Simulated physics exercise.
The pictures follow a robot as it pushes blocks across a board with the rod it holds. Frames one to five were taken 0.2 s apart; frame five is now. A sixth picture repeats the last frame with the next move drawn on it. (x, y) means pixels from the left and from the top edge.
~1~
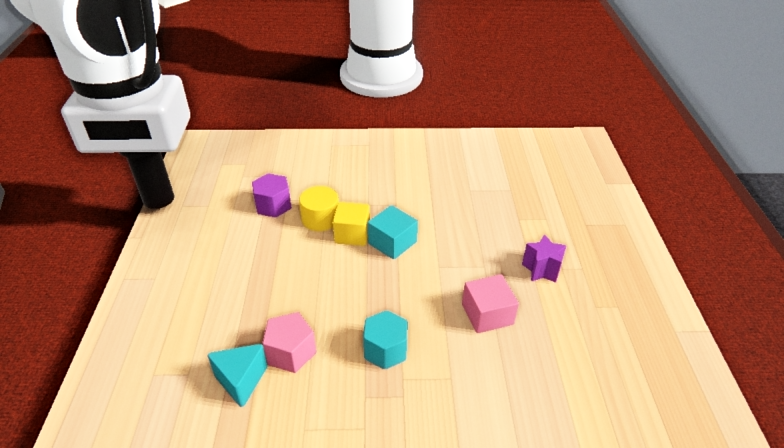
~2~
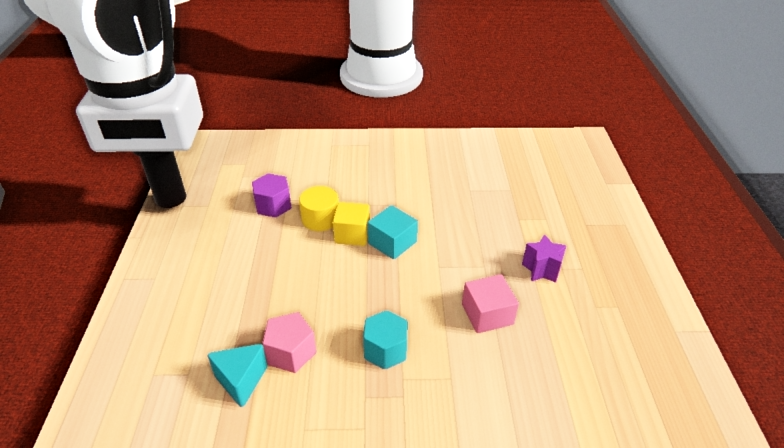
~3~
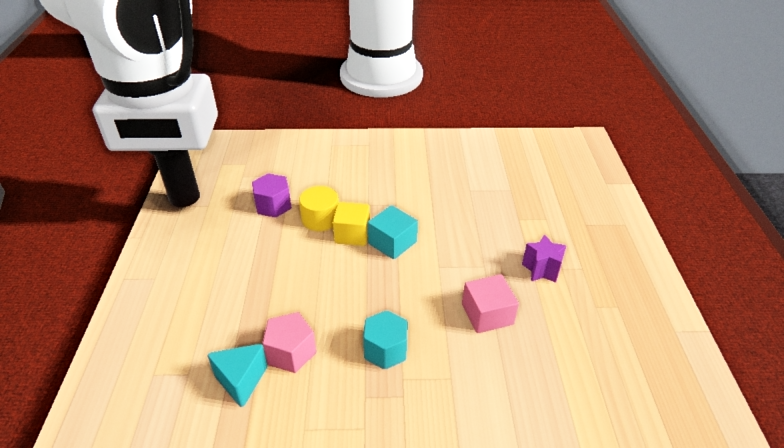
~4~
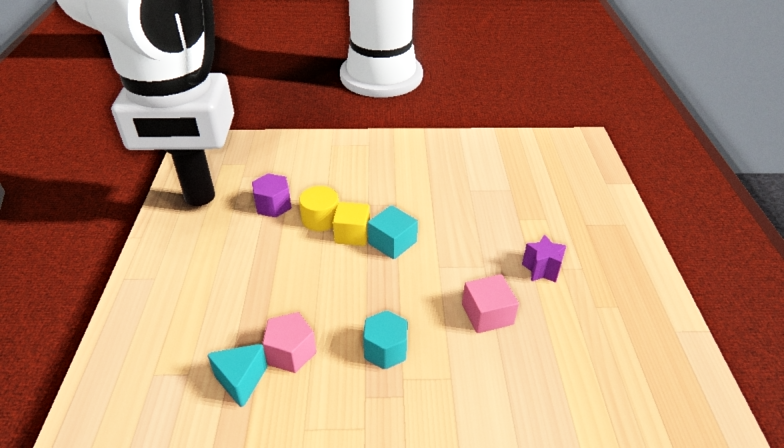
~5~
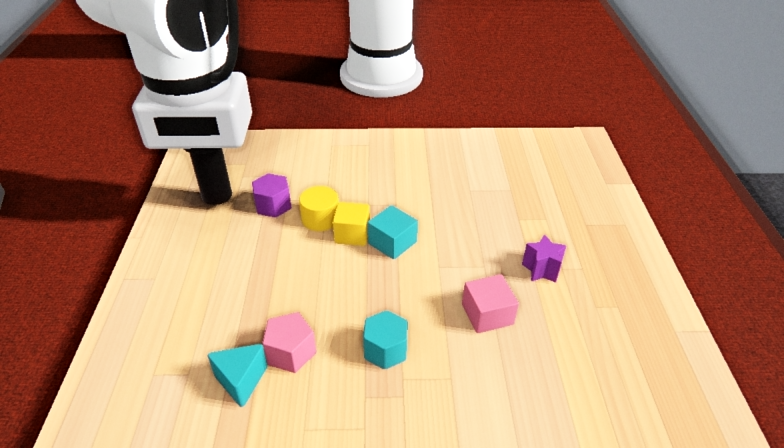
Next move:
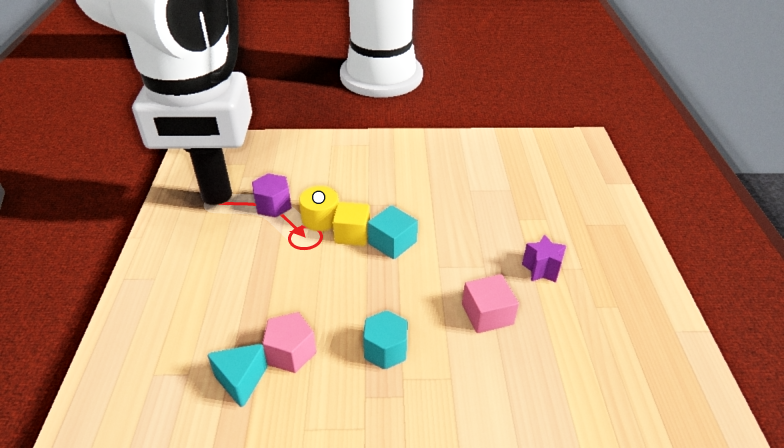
A robot arm sliding its black rod slowly right along the board's upper left, nearing a purple hexagon while the blocks stay still.
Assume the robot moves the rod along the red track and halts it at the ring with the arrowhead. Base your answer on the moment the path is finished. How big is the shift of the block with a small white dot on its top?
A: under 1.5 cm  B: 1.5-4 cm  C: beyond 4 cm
The correct letter is B.
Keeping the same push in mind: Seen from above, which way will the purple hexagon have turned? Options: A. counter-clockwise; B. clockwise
A.
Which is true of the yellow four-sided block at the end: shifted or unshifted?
The yellow four-sided block is moved.
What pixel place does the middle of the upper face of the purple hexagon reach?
I'd say the purple hexagon ends with its top centre at (314, 186).
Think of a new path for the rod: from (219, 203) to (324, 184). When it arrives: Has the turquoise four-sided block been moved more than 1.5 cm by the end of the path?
No
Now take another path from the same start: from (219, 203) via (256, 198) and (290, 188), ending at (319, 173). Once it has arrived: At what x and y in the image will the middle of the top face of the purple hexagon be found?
The middle of its upper face will lie at (297, 186).
The line goes from (219, 203) by way of (256, 205) and (284, 217) to (306, 237); the dot is on the yellow disc.
The first path, step by step. One third of the way, rod (255, 197); purple hexagon (285, 186).
Two thirds of the way, rod (283, 210); purple hexagon (313, 187), turned 15° anticlockwise; yellow disc (346, 196); yellow four-sided block (363, 217), turned 35° clockwise; turquoise four-sided block (400, 225).
At the end, rod (305, 230); purple hexagon (314, 186), turned 20° anticlockwise; yellow disc (347, 195); yellow four-sided block (363, 217), turned 35° clockwise; turquoise four-sided block (400, 225), turned 10° anticlockwise.
